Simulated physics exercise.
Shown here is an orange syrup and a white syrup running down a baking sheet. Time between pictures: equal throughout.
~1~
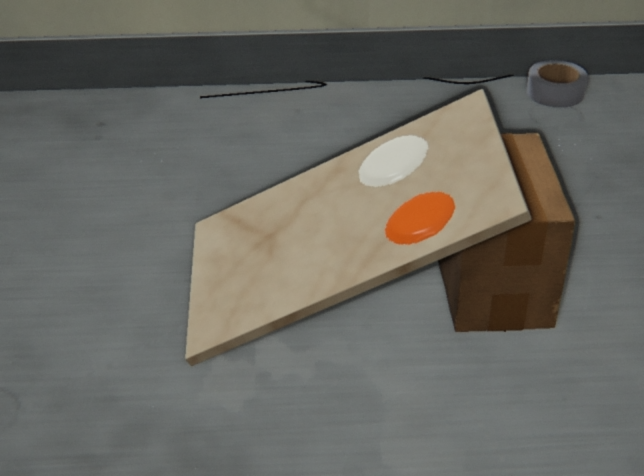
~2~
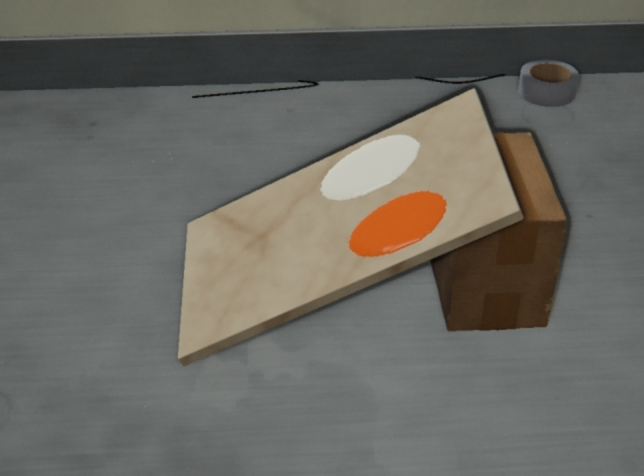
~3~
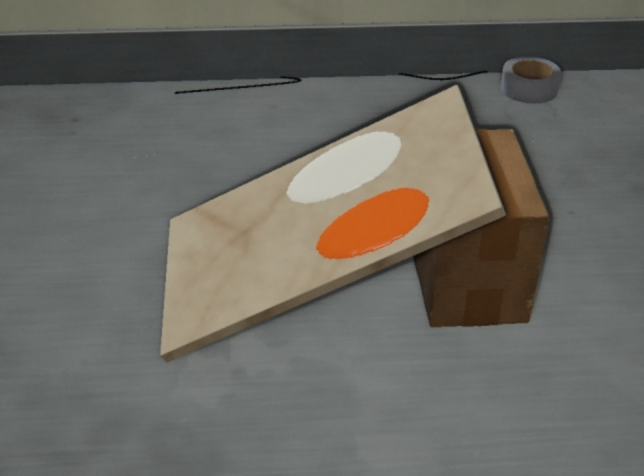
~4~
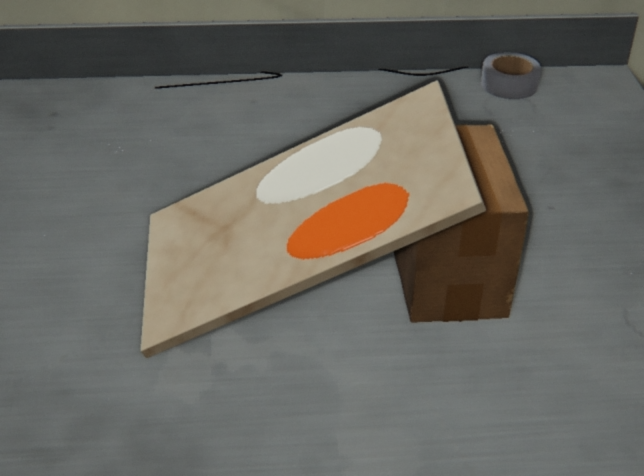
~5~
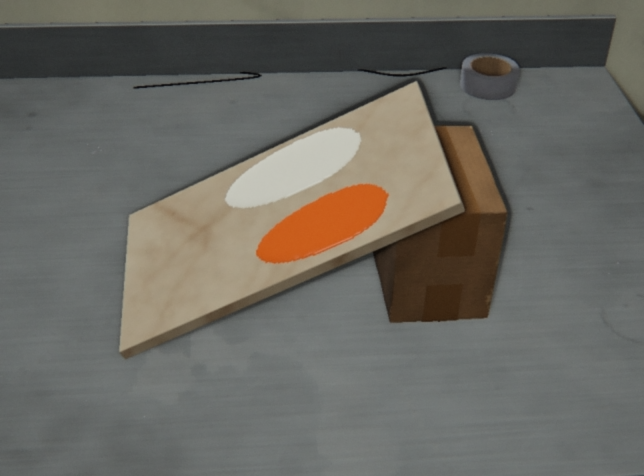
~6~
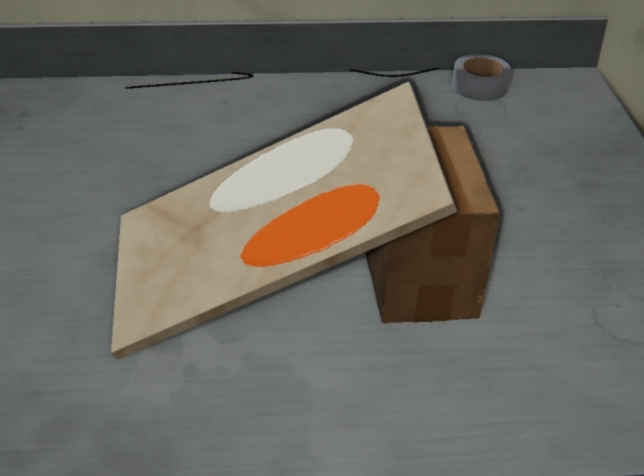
An orange syrup and a white syrup crept side by side down a tilted board propped on a brown box, stretching from small blobs into long ovals as the view shifted slightly.
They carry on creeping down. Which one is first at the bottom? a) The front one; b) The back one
The back one (b).
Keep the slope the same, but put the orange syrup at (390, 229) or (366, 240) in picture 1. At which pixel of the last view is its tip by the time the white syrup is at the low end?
Its tip is at (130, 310) in the first case and at (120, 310) in the second.
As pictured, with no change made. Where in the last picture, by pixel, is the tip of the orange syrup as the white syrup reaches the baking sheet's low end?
You'd find the leading point around (161, 291).
Soon after, the orange syrup is three quarters of the way down; the white syrup is three quarters of the way down.
Later, the orange syrup is three quarters of the way down; the white syrup is close to the edge.
In the end, the orange syrup is three quarters of the way down; the white syrup is at the low edge.
